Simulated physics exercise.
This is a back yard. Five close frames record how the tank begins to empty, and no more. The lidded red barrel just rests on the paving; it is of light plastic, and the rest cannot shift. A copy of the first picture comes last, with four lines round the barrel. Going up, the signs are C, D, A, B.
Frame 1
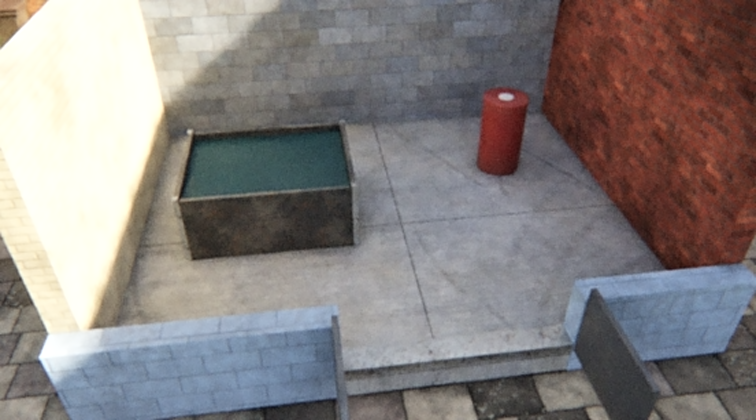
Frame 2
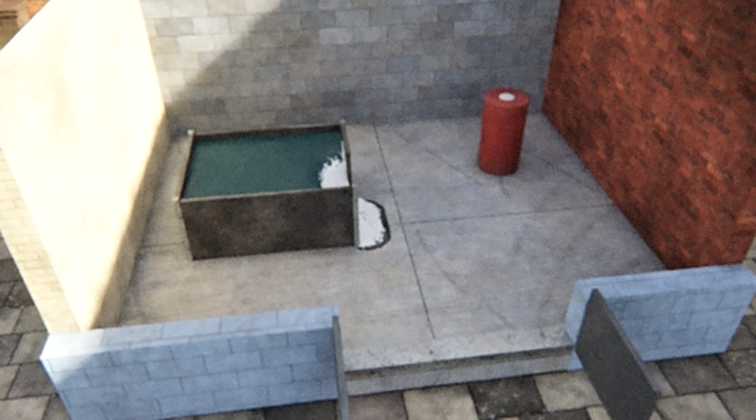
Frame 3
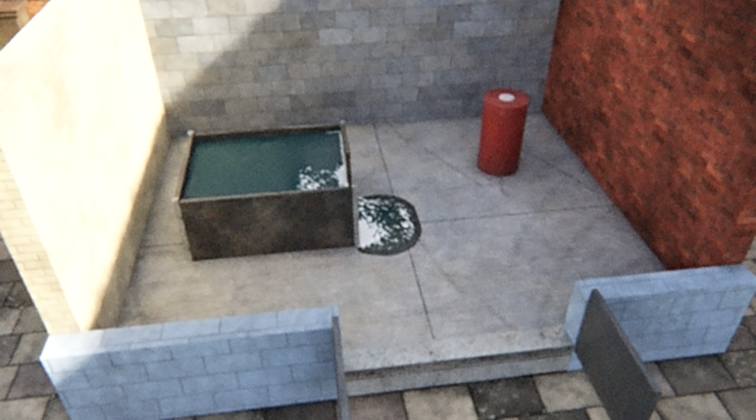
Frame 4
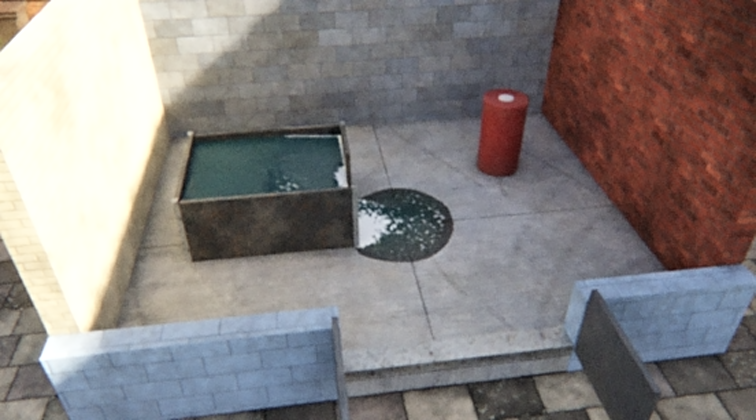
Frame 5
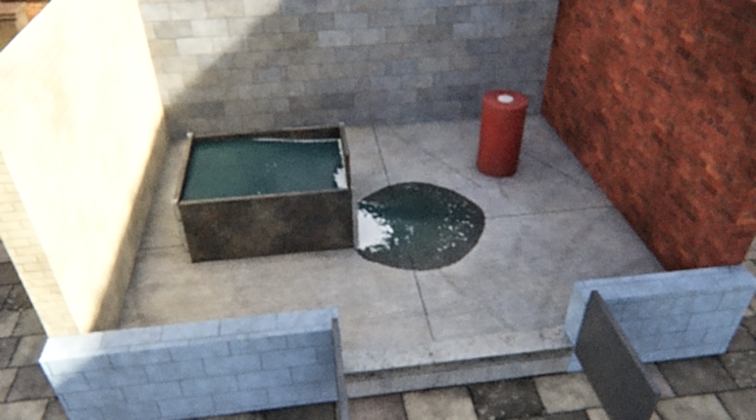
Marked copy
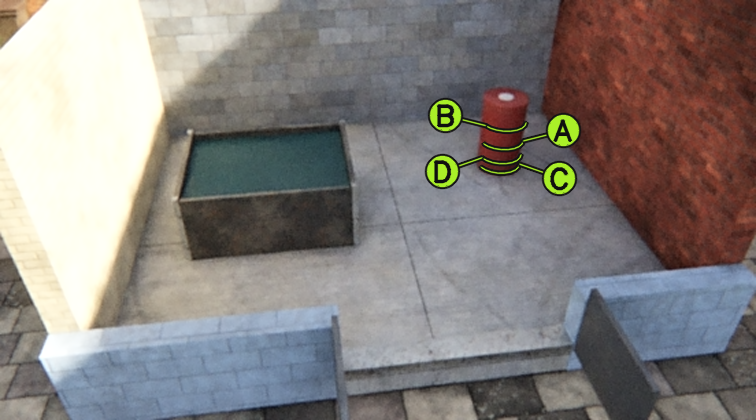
The video shows a walled yard with a full tank of dark green water and a red barrel. Water pours from the tank's right side, foaming white, and a dark puddle widens across the paving while the tank's level lowers slightly.
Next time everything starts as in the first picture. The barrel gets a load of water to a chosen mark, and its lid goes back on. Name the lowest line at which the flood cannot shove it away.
Level D just does it.
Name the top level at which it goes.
It is C.
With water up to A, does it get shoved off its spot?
No.
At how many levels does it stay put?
Three of them.
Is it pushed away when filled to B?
No, that is safe.
On the marked copy, A at (507, 149); B at (510, 131); C at (504, 173); D at (505, 163); from the bottom up C, D, A, B.
For level A, it does not move.
For level B, it does not move.
For level C, it is pushed about 4 times its own width away.
For level D, it does not move.
